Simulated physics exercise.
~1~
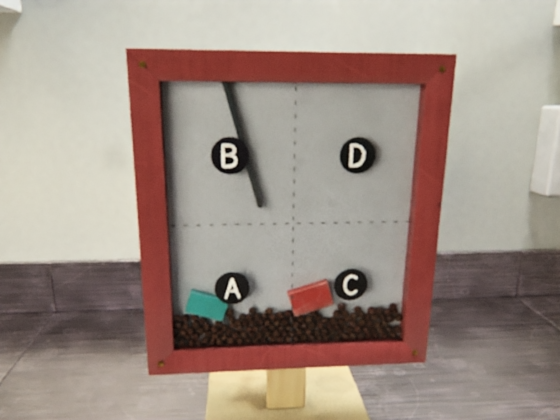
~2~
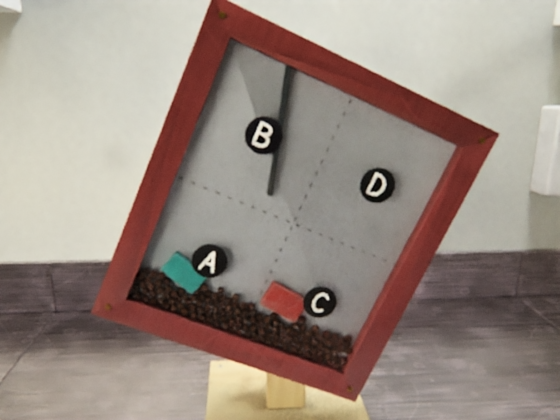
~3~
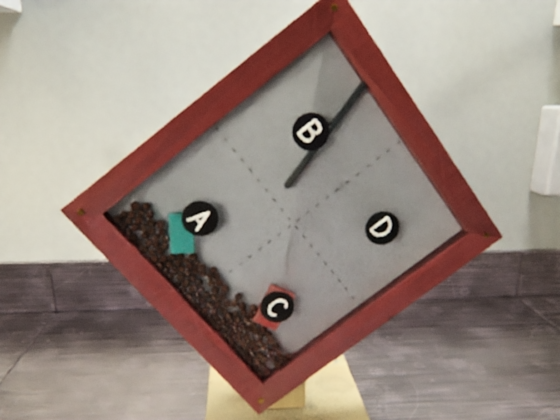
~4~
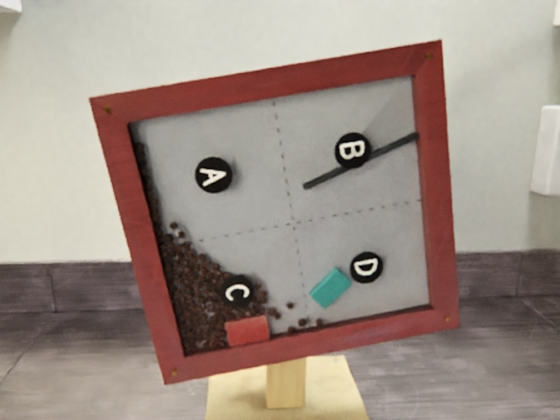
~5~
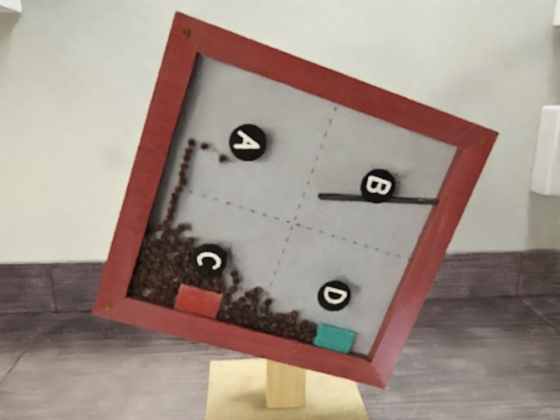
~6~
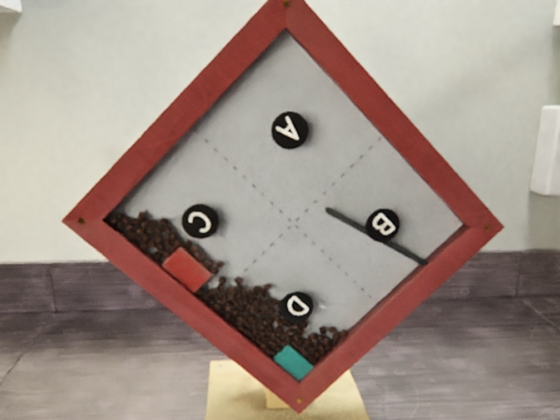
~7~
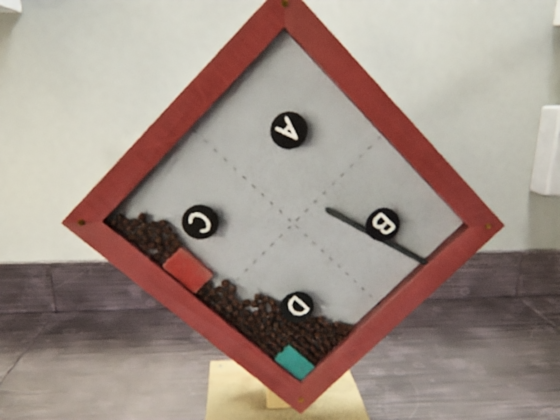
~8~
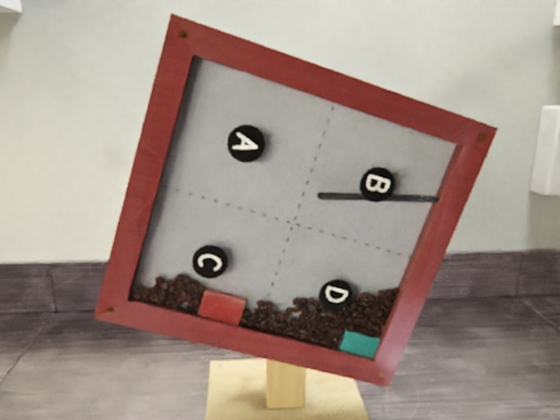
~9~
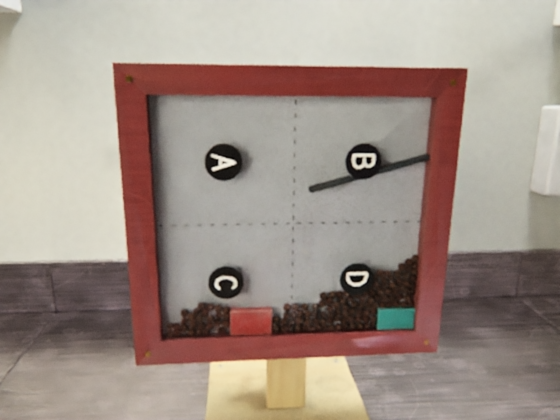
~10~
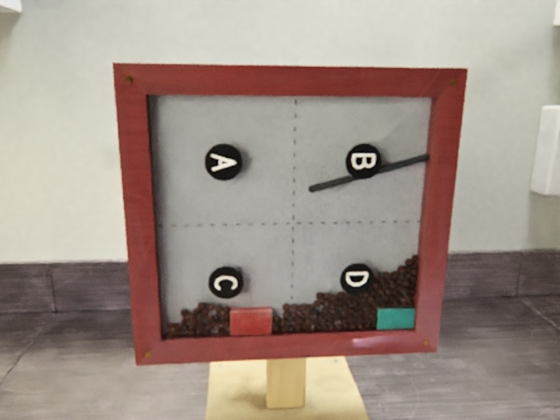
A red-framed box holding dark pellets, a red block and a turquoise block turns clockwise well past a quarter turn, its contents sliding and tumbling, then pauses and swings partway back, stopping on its side with the red block by C and the turquoise block below D.
